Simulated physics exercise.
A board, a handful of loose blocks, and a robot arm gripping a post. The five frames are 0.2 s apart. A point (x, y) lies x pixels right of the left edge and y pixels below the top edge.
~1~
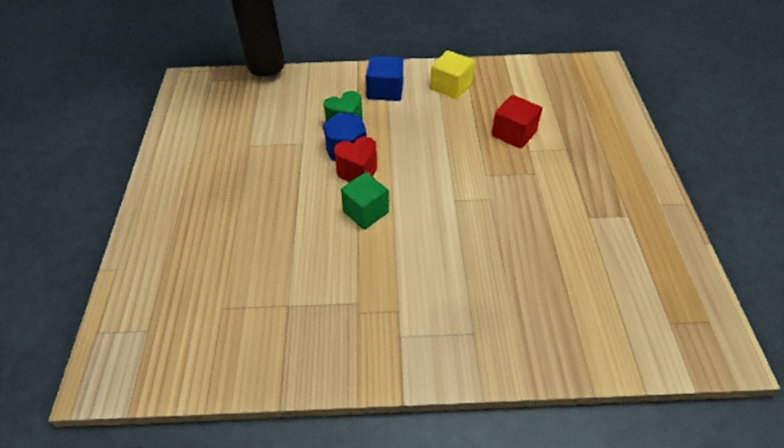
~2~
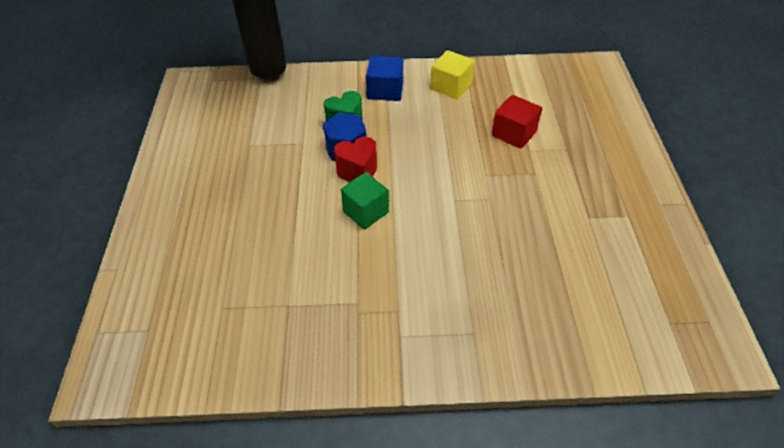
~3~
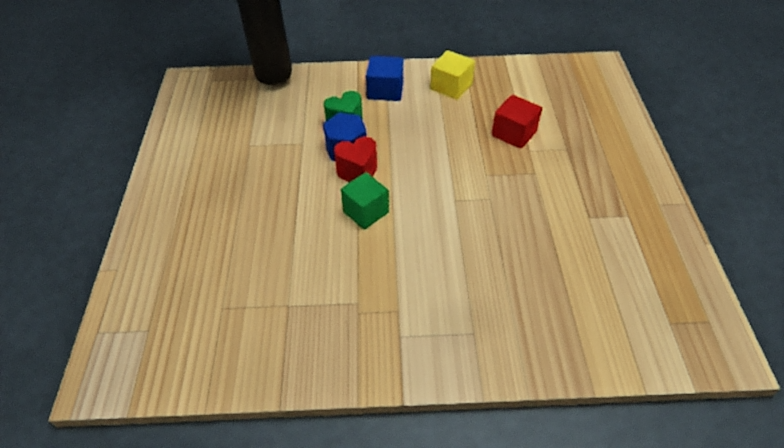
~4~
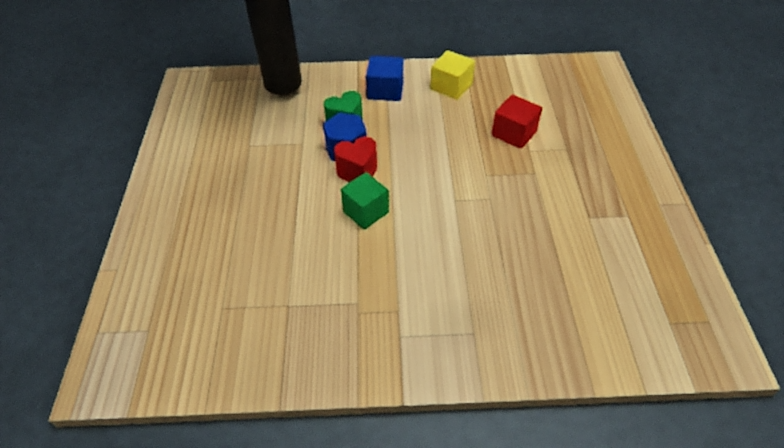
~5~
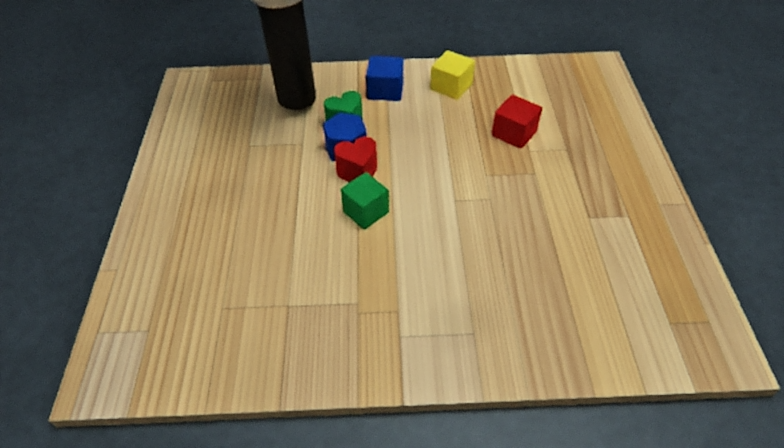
A dark post held from above moves slowly down and to the right across the upper left of a wooden board, nearing a green heart block, while the blue, red, green and yellow blocks all stay still.
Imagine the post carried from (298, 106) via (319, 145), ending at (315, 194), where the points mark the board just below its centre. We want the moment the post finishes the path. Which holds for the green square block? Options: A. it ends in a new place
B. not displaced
B: Not displaced.
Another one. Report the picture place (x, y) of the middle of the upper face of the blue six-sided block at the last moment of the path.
The top centre is at (358, 137).
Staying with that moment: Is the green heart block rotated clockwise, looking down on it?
No - that is not the case.
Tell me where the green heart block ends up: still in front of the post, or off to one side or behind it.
The post has lost it.
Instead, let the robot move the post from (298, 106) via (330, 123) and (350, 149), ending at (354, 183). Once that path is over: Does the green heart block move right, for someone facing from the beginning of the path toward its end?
No, I don't think so.
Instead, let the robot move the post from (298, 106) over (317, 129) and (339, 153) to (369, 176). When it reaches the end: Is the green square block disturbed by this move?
The push reaches it.
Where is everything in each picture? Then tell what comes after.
Lower end of the post at (266, 66), tops of blocks, green heart block at (344, 101), blue six-sided block at (344, 126), red heart block at (356, 149), green square block at (364, 188), in the first frame.
Post at (268, 68), blocks as before, in the second frame.
Post at (274, 73), blocks as before, in the third frame.
Post at (283, 83), blocks as before, in the fourth frame.
Post at (297, 98), green heart block at (344, 101), blue six-sided block at (344, 126), red heart block at (356, 149), green square block at (364, 188), in the fifth frame.
What follows on the original path. One third of the way, post at (312, 123); green heart block at (350, 102), turned 25° anticlockwise.
Two thirds of the way, post at (318, 153); green heart block at (352, 102), turned 30° anticlockwise; blue six-sided block at (358, 137), turned 35° anticlockwise; red heart block at (371, 160).
At the end, post at (313, 186); green heart block at (352, 102), turned 30° anticlockwise; blue six-sided block at (358, 137), turned 40° anticlockwise; red heart block at (371, 160); green square block not moved.
